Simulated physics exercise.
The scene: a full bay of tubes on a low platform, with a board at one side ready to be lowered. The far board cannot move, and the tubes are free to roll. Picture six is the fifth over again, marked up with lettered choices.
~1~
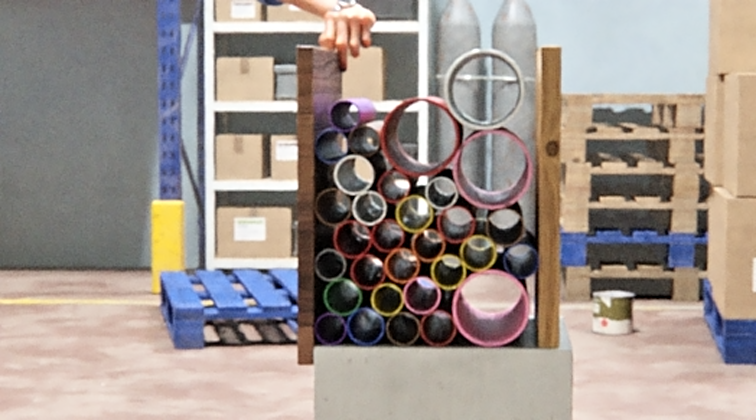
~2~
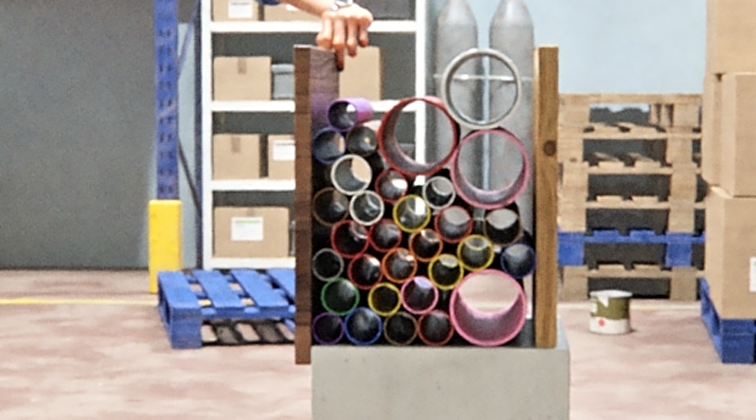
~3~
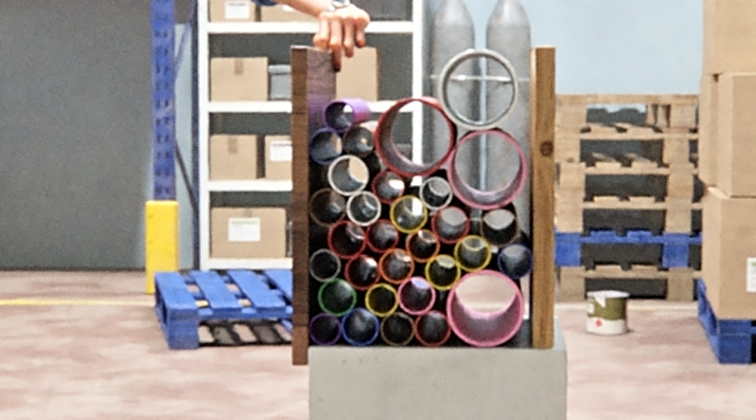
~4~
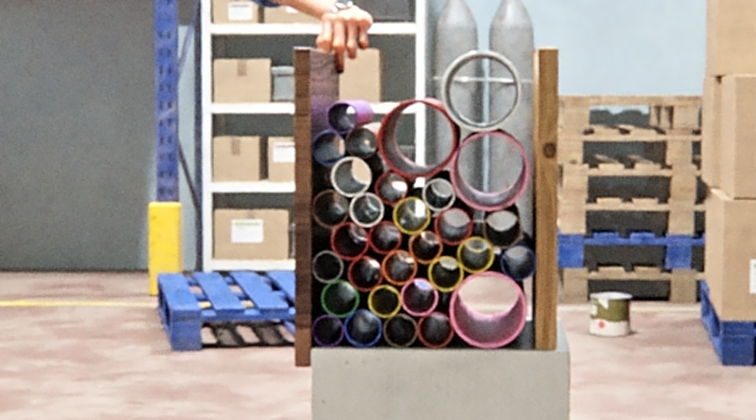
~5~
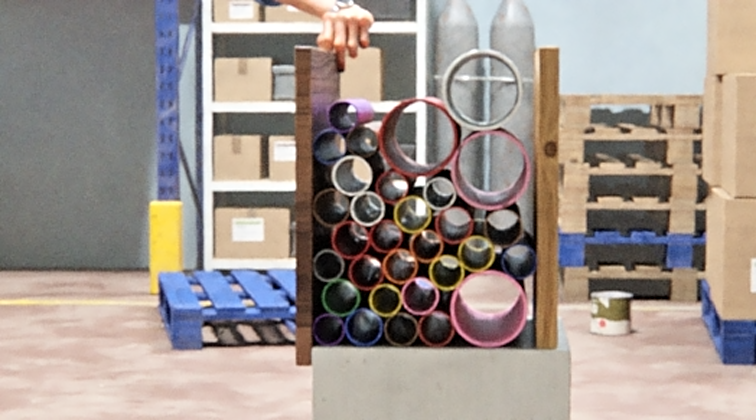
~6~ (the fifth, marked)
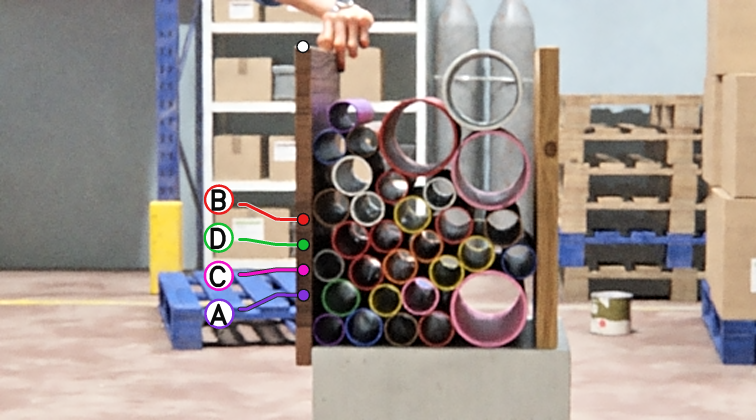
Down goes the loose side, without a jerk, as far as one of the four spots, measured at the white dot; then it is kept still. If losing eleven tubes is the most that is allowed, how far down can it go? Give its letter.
At most to C.
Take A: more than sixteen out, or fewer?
Fewer than sixteen.
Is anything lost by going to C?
Yes.
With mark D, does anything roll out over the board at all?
Yes, at D.
On the marked copy, A at (303, 295); B at (303, 219); C at (303, 270); D at (303, 245); the white dot at (303, 47).
Taking C. A third of the way, top of the board (312, 138).
Two thirds of the way, top of the board (313, 238).
When it is over, top of the board (313, 269), about six out over the board.
As for the rest, A more than eleven out over the board; B two out over the board; D about six out over the board.
